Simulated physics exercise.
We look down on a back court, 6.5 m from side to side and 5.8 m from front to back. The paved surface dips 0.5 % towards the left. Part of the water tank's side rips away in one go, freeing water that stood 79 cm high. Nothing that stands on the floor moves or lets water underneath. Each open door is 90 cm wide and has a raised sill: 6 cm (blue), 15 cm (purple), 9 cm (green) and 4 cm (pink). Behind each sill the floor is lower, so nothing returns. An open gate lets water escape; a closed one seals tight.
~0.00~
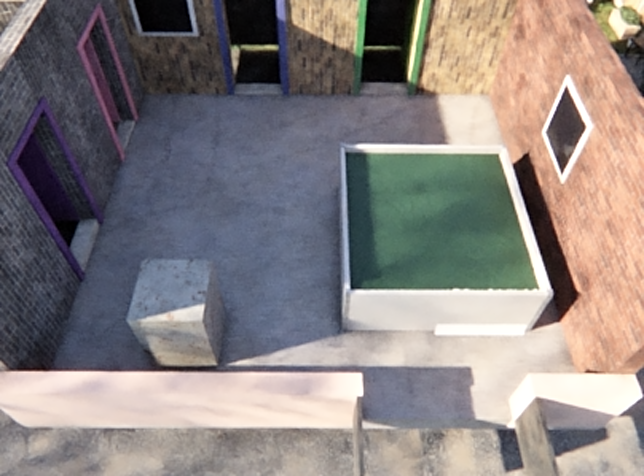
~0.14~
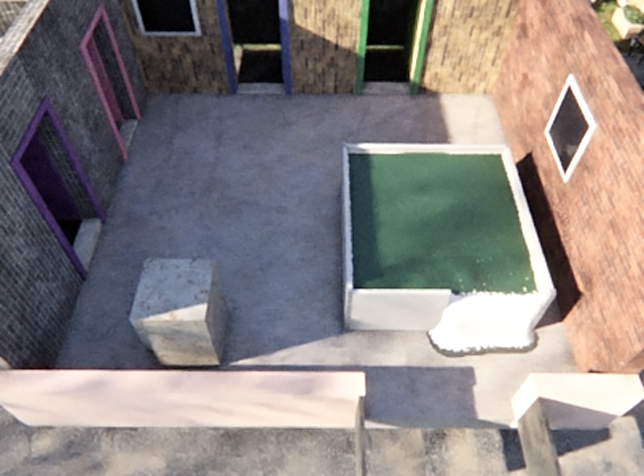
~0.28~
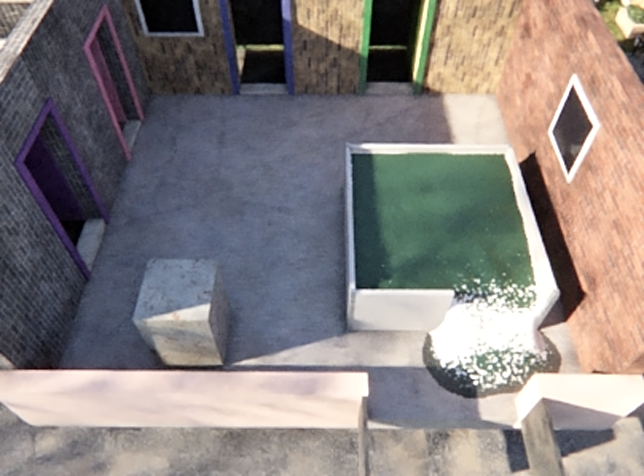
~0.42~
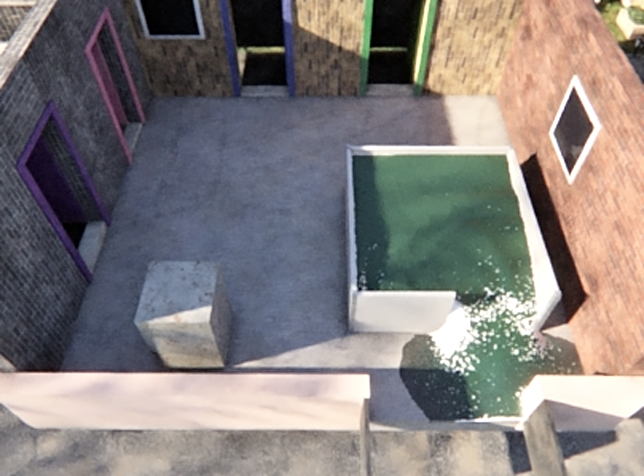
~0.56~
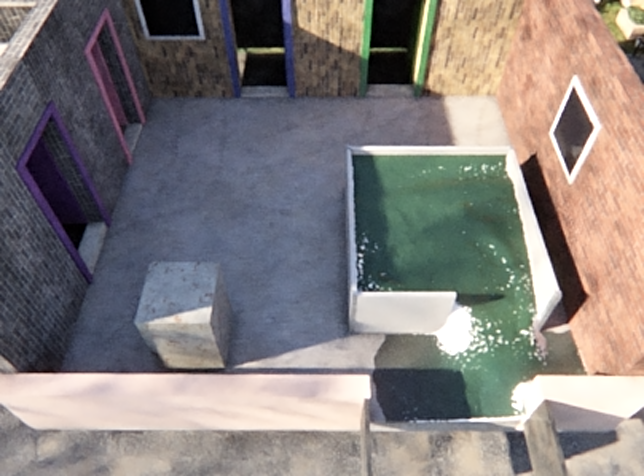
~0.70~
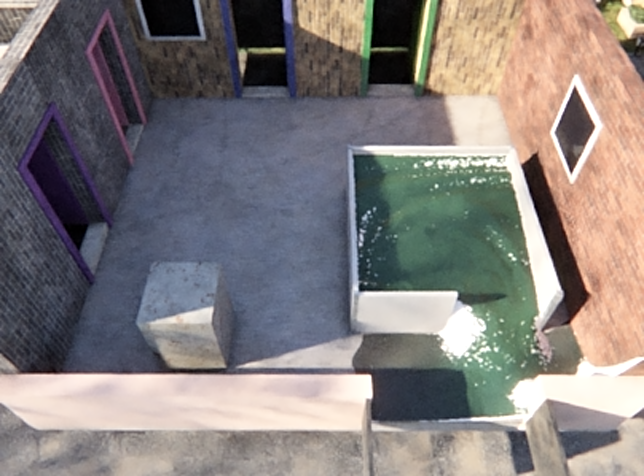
A white-walled tank of dark green water stands on the right of a grey paved court, seen from high above. A pale stone block sits at front left, with purple- and pink-edged doorways on the left, blue and green ones behind, and a brick wall at right. The right part of the tank's front breaks open, and foaming water gushes to the low pink front wall and spreads leftward, while the view barely shifts.
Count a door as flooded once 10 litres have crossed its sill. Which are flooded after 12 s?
Door by door: At the blue door it stays under the limit; at the purple door it stays under the limit; at the green door it keeps below the limit; at the pink door it exceeds the limit.
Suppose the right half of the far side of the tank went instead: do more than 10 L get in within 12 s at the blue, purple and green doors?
Against that limit: Blue above, purple under, green above.
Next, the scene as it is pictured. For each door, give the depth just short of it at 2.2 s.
In cm: Blue 0, purple 0, green 0, pink 0.
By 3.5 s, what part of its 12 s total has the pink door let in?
Some 0 per cent by then.
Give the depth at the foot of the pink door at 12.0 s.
About 6.5 cm.
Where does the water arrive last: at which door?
It is the purple one.
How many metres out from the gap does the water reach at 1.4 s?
Some 3.0 m out.
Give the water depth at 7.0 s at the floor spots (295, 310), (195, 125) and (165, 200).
In that order: 1, 2 and 2 cm.
After 1.4 s water covers 10 % of the floor and is deepest (69 cm) near (585, 400); blue door not reached, purple door not reached, green door not reached, pink door not reached.
After 2.2 s water covers 10 % of the floor and is deepest (56 cm) near (585, 400); blue door not reached, purple door not reached, green door not reached, pink door not reached.
After 3.5 s water covers 20 % of the floor and is deepest (36 cm) near (554, 400); blue door not reached, purple door not reached, green door 8 cm at the sill, 0 L in, pink door not reached.
After 7.0 s water covers 65 % of the floor and is deepest (22 cm) near (585, 400); blue door 3 cm at the sill, 0 L in, purple door not reached, green door 8 cm at the sill, 1 L in, pink door 9 cm at the sill, 10 L in.
After 12.0 s water covers 90 % of the floor and is deepest (12 cm) near (554, 400); blue door 2 cm at the sill, 0 L in, purple door 5 cm at the sill, 0 L in, green door 4 cm at the sill, 1 L in, pink door 6 cm at the sill, 57 L in.
